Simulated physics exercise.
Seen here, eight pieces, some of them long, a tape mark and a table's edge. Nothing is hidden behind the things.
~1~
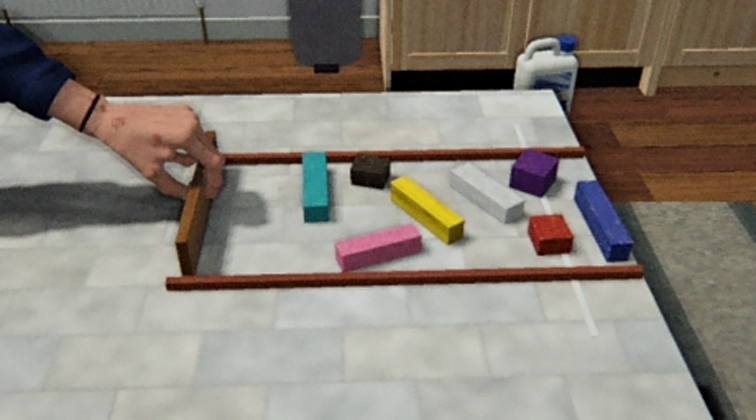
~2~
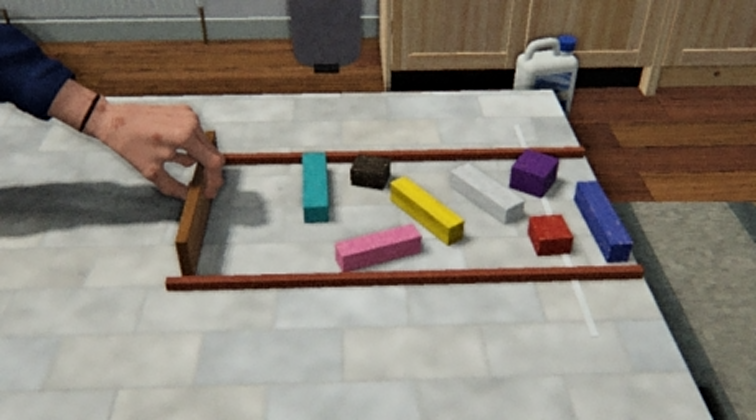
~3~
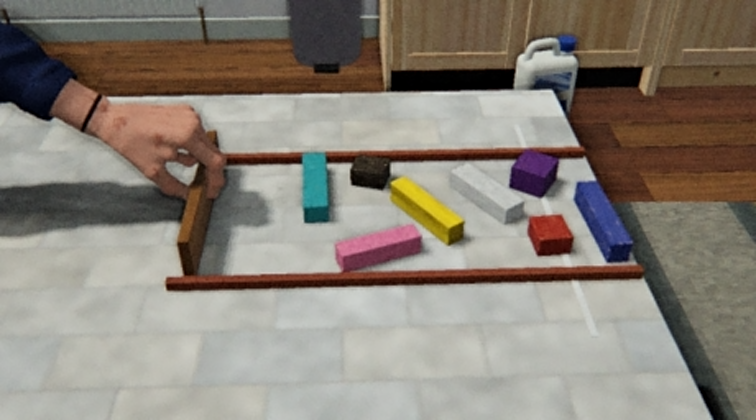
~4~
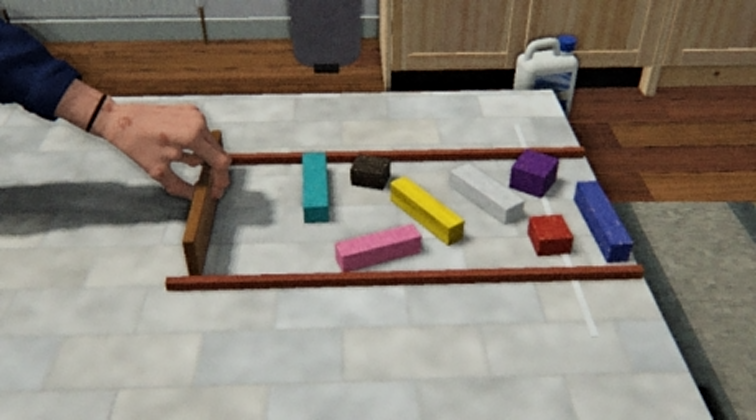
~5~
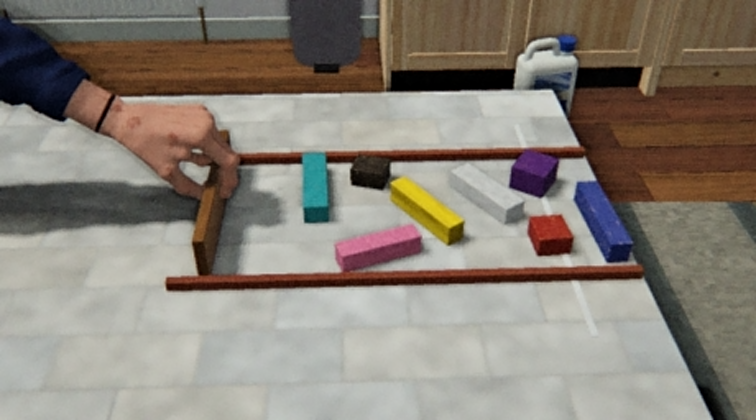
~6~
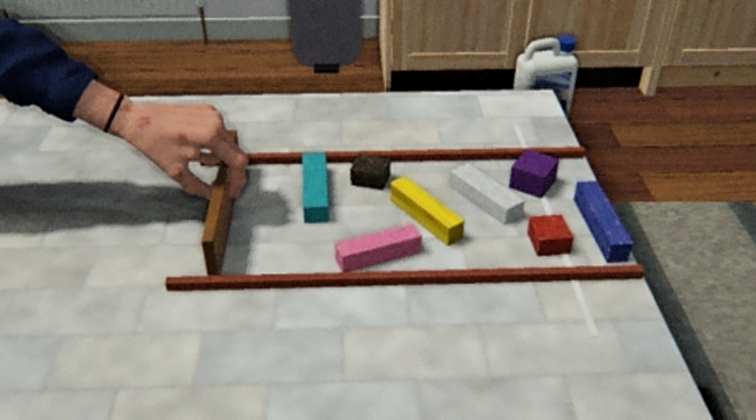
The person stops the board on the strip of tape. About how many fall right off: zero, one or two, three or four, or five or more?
In the end the number that fall off is three or four.
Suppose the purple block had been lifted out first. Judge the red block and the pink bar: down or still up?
The red block survives, the pink bar stays on.
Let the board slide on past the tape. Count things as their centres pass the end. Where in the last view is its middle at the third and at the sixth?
First at (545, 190), next at (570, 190).
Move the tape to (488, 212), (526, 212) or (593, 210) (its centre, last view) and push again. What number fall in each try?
It would be 0, 1 and 7.
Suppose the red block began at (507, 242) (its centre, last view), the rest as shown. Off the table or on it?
It does not fall.
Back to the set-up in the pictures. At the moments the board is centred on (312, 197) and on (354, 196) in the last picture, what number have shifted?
1 and 3.
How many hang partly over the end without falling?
That would be 3.
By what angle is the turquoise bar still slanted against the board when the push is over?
About 0°.
Soon after, none off yet; blue bar at rest near (602, 220); purple block at rest near (534, 174); red block at rest near (550, 235).
At rest, the number that fall off is three or four; fallen, white bar, purple block and blue bar.
